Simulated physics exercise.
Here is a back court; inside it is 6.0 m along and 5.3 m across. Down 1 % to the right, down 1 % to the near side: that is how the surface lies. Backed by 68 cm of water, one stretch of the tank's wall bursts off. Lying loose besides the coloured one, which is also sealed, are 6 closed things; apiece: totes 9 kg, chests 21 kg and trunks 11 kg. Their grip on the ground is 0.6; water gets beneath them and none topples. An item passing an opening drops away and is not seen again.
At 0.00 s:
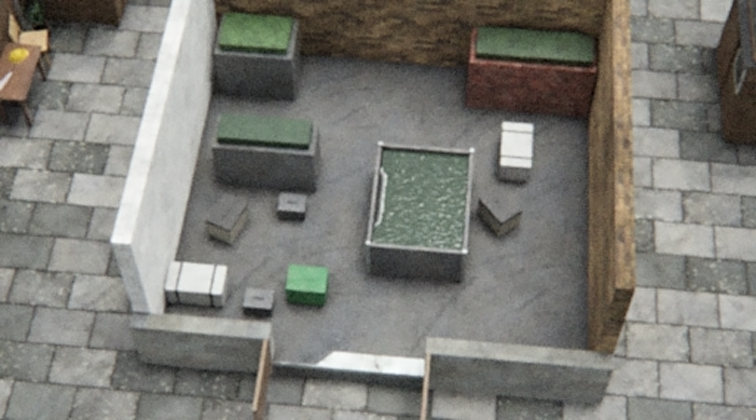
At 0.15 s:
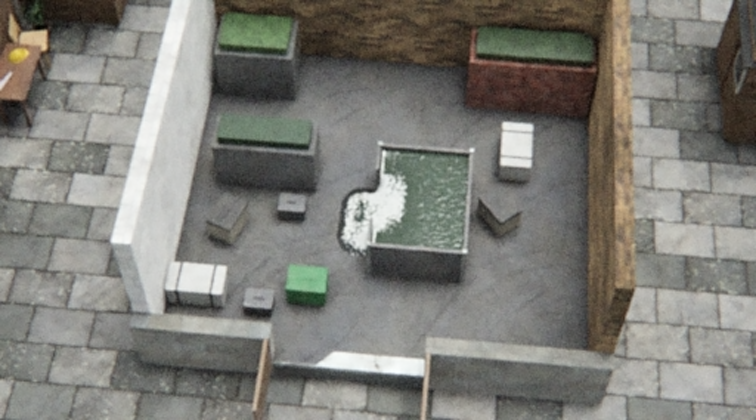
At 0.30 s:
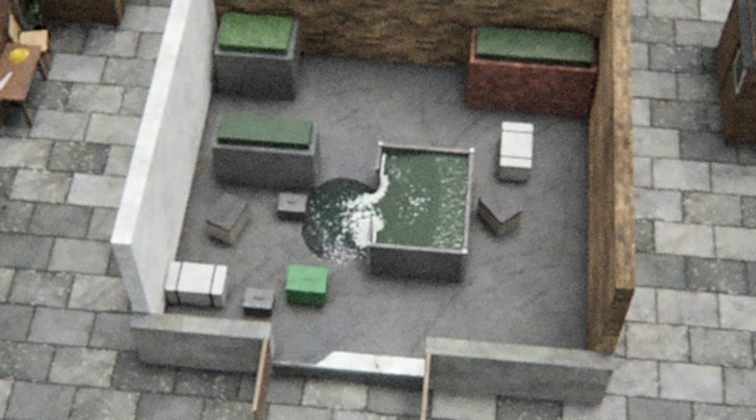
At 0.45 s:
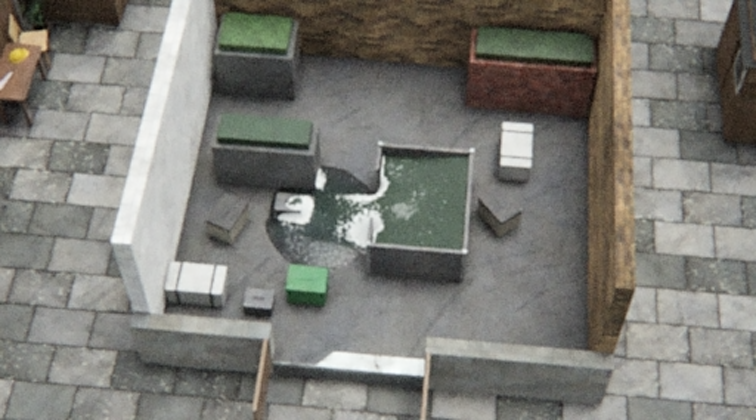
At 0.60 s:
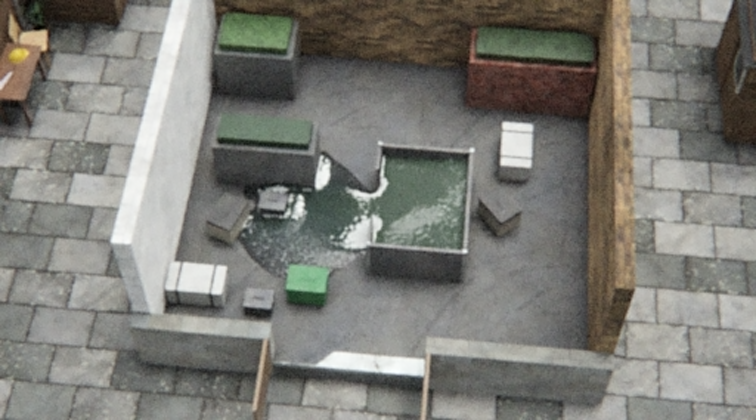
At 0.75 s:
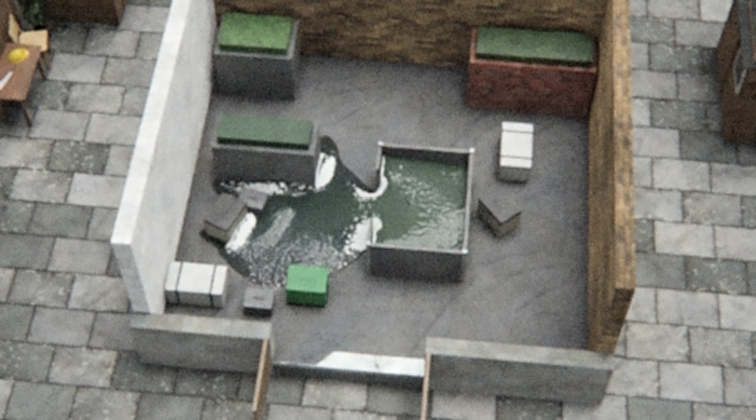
The clip shows a walled courtyard where water bursts from the left side of a square tank and spreads leftward across the floor, pushing a small dark box toward an angled object while the green chest stays in place.
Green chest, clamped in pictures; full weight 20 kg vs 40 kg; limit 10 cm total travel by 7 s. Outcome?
Only high mass passes.
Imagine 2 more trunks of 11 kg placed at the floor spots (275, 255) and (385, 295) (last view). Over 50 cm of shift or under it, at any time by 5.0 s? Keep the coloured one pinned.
Result, in order - above threshold; below threshold.
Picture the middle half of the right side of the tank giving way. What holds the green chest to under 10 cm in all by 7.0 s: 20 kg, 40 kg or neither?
In that case, even the light one works.
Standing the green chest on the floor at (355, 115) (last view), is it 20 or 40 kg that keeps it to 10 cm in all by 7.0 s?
Short version: The lighter already works.
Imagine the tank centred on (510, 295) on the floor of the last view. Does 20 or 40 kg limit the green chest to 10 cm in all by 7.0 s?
For that case: Both fail.
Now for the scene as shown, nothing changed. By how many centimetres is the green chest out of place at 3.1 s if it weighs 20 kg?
Shift: Roughly 20 cm.
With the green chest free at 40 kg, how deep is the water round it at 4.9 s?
Something like 8 centimetres.
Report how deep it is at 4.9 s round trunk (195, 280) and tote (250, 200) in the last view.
Depths: Near 14 cm, then near 5 cm.
After 1.4 s the green chest would be 1 cm from its start with 20 kg and 0 cm from its start with 40 kg; 4 cm of water round it then.
After 3.1 s the green chest would be 16 cm from its start with 20 kg and 1 cm from its start with 40 kg; 5 cm of water round it then.
After 4.9 s the green chest would be 52 cm from its start with 20 kg and 1 cm from its start with 40 kg; 8 cm of water round it then.
After 7.0 s the green chest would be 65 cm from its start with 20 kg and 1 cm from its start with 40 kg; 7 cm of water round it then.
